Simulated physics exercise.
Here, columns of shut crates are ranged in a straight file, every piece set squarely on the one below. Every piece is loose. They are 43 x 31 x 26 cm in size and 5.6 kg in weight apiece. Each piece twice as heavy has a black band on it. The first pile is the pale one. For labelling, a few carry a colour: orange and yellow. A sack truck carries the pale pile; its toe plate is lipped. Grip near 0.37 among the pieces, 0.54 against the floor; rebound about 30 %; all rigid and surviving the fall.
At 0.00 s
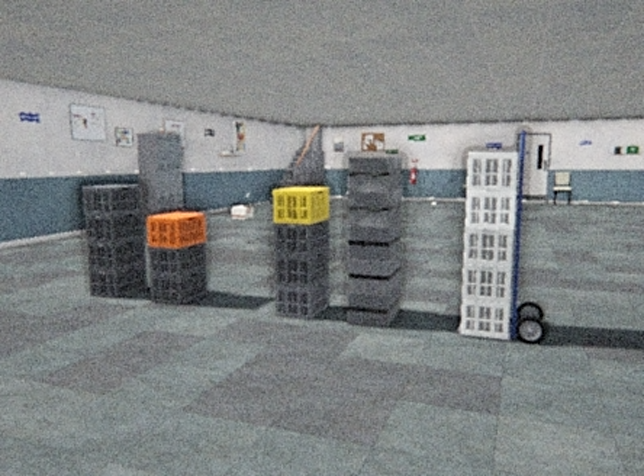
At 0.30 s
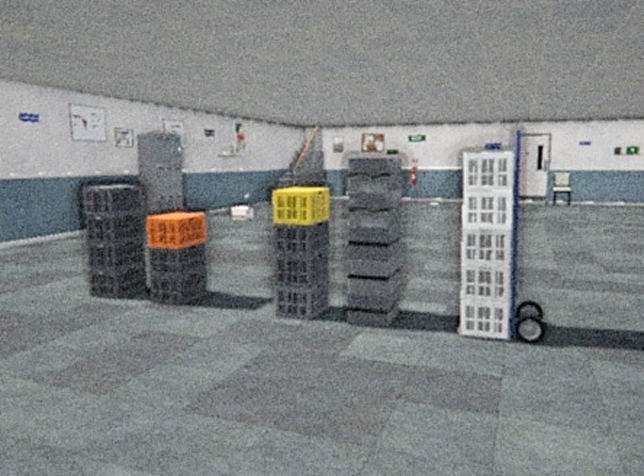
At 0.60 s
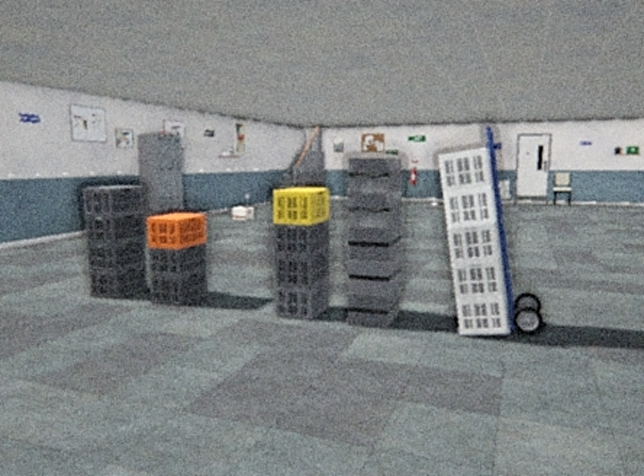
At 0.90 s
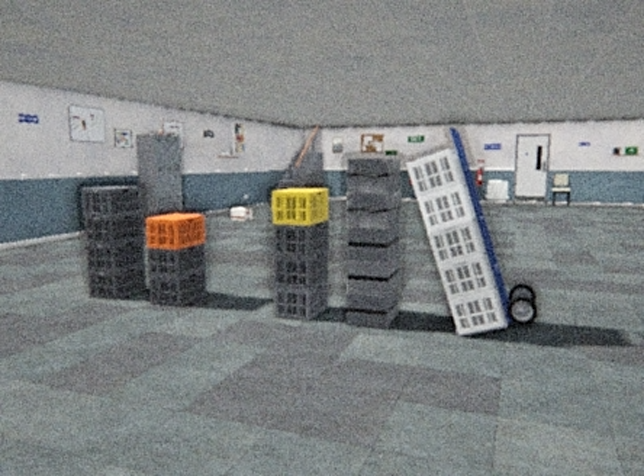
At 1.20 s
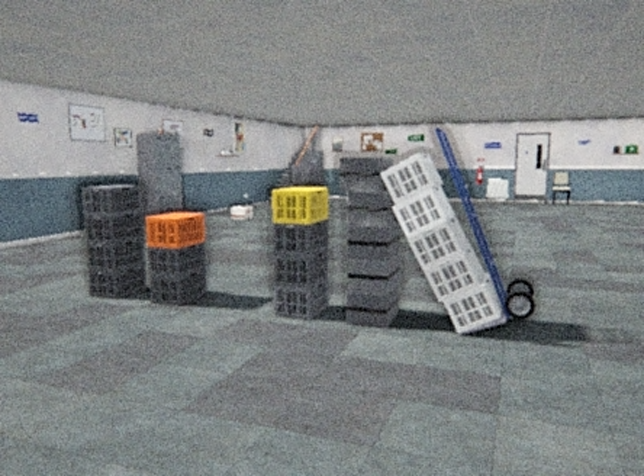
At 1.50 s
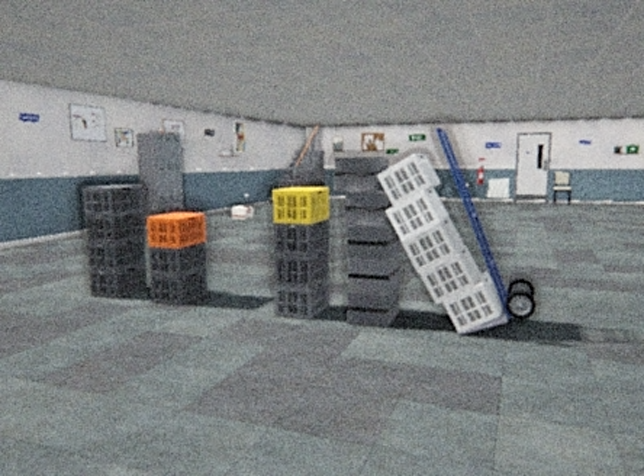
A hand truck stacked with white crates tilting left toward a row of dark stacks, its crates leaning away from the blue frame.
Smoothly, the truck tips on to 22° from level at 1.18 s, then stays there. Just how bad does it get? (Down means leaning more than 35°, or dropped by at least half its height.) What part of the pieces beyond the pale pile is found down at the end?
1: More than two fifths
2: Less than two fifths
Option 2: Less than two fifths.
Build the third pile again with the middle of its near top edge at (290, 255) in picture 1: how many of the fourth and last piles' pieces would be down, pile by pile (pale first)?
Down by pile: Fourth 0, last 0.
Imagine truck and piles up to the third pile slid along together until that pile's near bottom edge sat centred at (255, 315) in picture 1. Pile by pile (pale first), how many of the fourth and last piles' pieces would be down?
Fourth 0, last 0.
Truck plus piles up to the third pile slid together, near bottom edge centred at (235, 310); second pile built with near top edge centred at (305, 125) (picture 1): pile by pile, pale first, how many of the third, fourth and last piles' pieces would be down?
Pile by pile that makes third 0, fourth 0, last 0.
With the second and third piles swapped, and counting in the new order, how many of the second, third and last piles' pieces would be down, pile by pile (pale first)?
Pile by pile, you'd see second at 0, third at 0 and last at 0 down.
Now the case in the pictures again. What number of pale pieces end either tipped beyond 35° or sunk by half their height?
0 of the pale pieces.
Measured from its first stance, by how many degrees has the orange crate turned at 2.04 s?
Around 0° from its start.
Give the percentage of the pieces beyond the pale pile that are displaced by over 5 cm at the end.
Answer: 5 %.
Around 1.58 s, 0 of the pale pile down; none of the 16 other crates down, 2 disturbed.
Finally (2.2 s), 0 of the pale pile down; none of the 16 other crates down, 2 disturbed; yellow crate unmoved; orange crate unmoved. That is 0 per cent. Seen by the last camera, middles, yellow crate near (302, 205), orange crate near (177, 230).
